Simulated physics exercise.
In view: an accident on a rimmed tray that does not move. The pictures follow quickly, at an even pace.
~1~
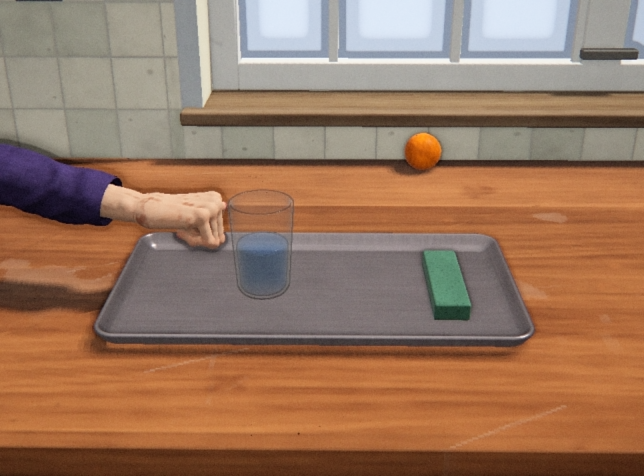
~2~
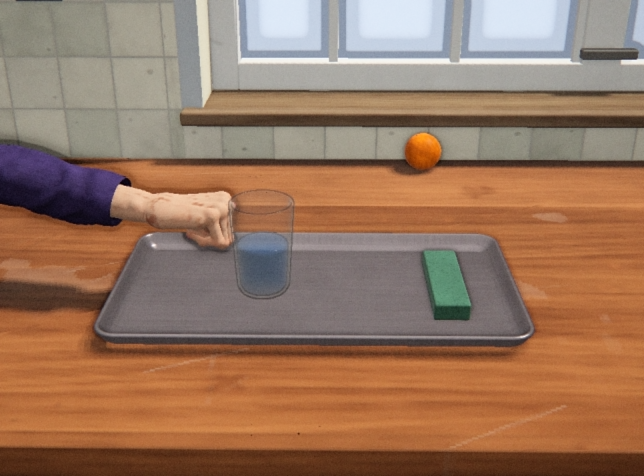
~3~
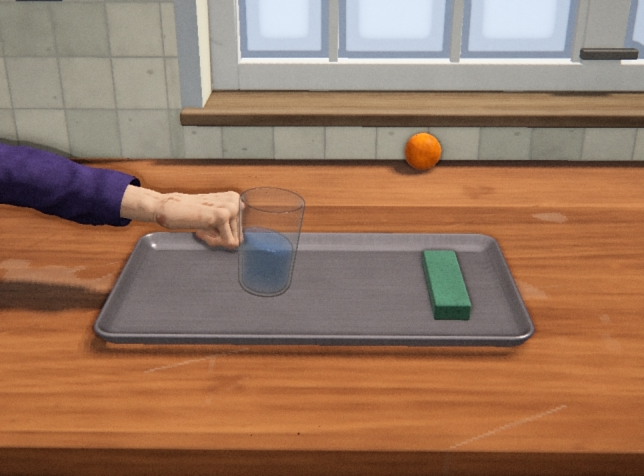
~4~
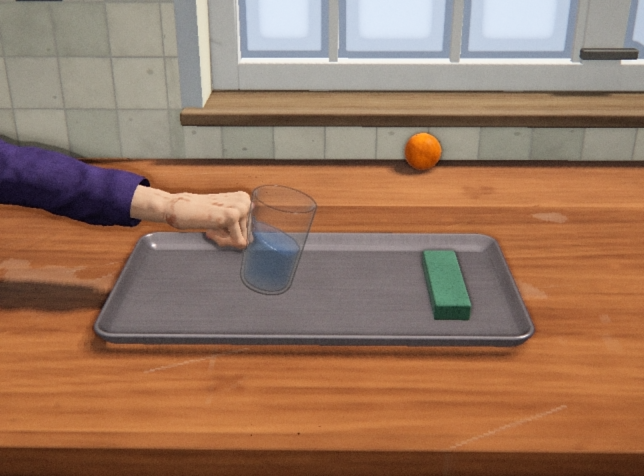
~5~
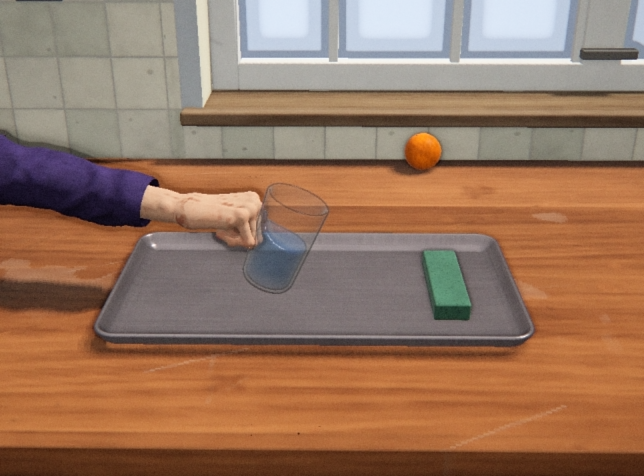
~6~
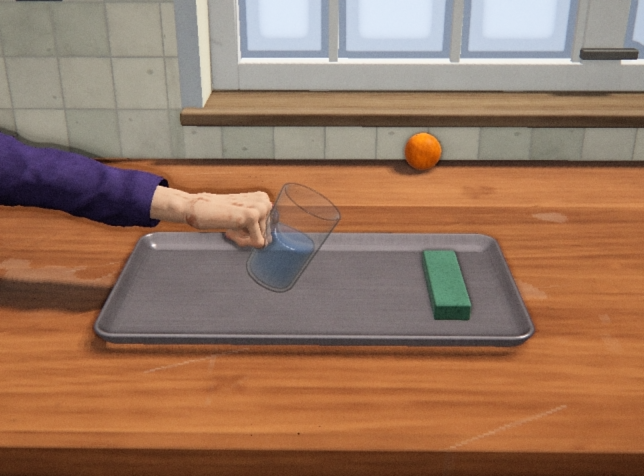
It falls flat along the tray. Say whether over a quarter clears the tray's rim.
As it turns out, under a quarter gets off the tray.
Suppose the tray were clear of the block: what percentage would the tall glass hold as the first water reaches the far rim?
Near 65 %.
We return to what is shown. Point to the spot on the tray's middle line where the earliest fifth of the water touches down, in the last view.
Close to (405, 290).
A moment on, the tall glass lies on its side and 99 per cent is in the glass, 1 on the tray and 0 above or beyond its rim.
Next, the tall glass lies on its side and 54 per cent is in the glass, 33 on the tray and 13 above or beyond its rim.
Then the tall glass lies on its side and 27 per cent is in the glass, 53 on the tray and 20 above or beyond its rim.
Later the tall glass lies on its side and 15 per cent is in the glass, 71 on the tray and 14 above or beyond its rim.
Finally, 87 per cent is held by tray and glass, 13 is off the tray.
